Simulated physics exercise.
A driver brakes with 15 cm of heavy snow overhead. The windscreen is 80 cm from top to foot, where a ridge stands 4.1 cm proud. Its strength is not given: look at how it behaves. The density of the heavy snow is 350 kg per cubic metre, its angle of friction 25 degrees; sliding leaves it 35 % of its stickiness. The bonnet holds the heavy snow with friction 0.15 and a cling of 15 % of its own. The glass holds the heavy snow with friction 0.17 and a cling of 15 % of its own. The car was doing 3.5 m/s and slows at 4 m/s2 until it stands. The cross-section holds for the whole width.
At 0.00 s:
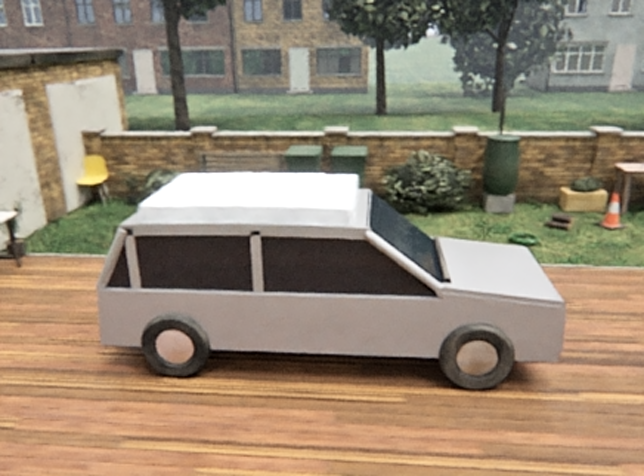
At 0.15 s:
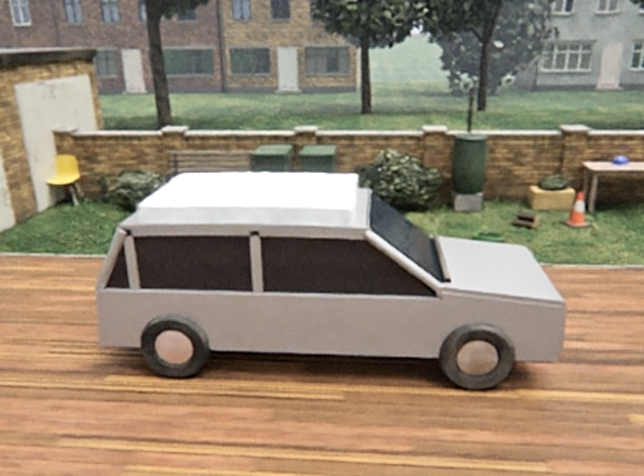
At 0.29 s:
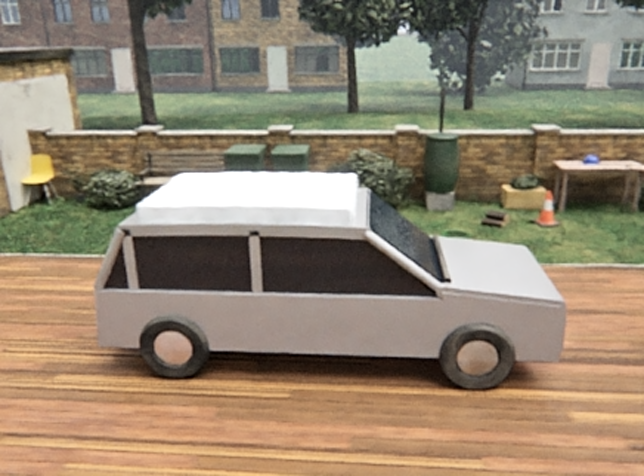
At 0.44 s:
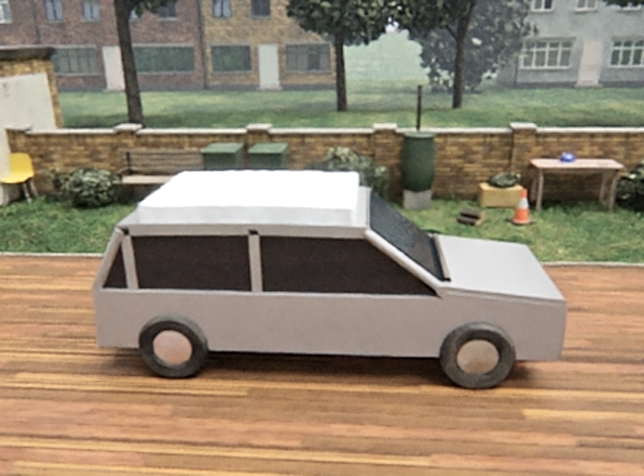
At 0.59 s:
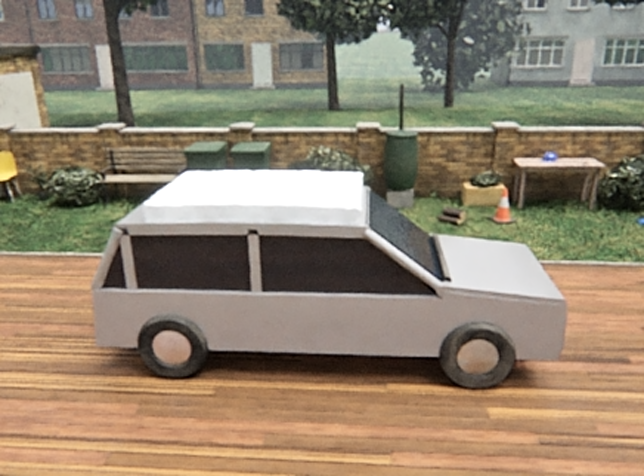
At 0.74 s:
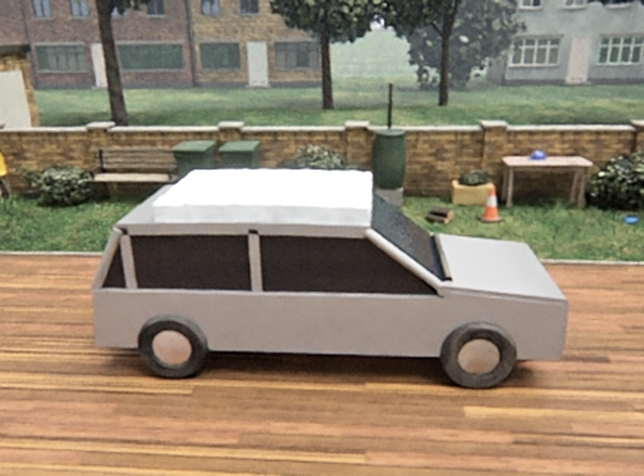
In this clip, a boxy grey car with a thick white layer of snow on its roof moves right past a garden and brick wall, gradually slowing, and the snow then slides slightly forward to the windscreen's top edge.
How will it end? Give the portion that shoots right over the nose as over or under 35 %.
Expect under 35 %.
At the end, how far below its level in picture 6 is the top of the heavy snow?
Some 0 cm.
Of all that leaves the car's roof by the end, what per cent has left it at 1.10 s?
Some 70 per cent.
By 1.10 s, 81 % of the snow is on the roof, 19 % on the glass, none on the bonnet and none has gone off the nose.
By 1.52 s, 72 % of the snow is on the roof, 16 % on the glass, 12 % on the bonnet and none has gone off the nose.
By 1.95 s, 72 % of the snow is on the roof, 8 % on the glass, 17 % on the bonnet and 3 % has gone off the nose.
By 2.38 s, 72 % of the snow is on the roof, 5 % on the glass, 19 % on the bonnet and 4 % has gone off the nose.
By 2.50 s, at the end, 72 % of the snow is on the roof, 5 % on the glass, 19 % on the bonnet and 4 % has gone off the nose.
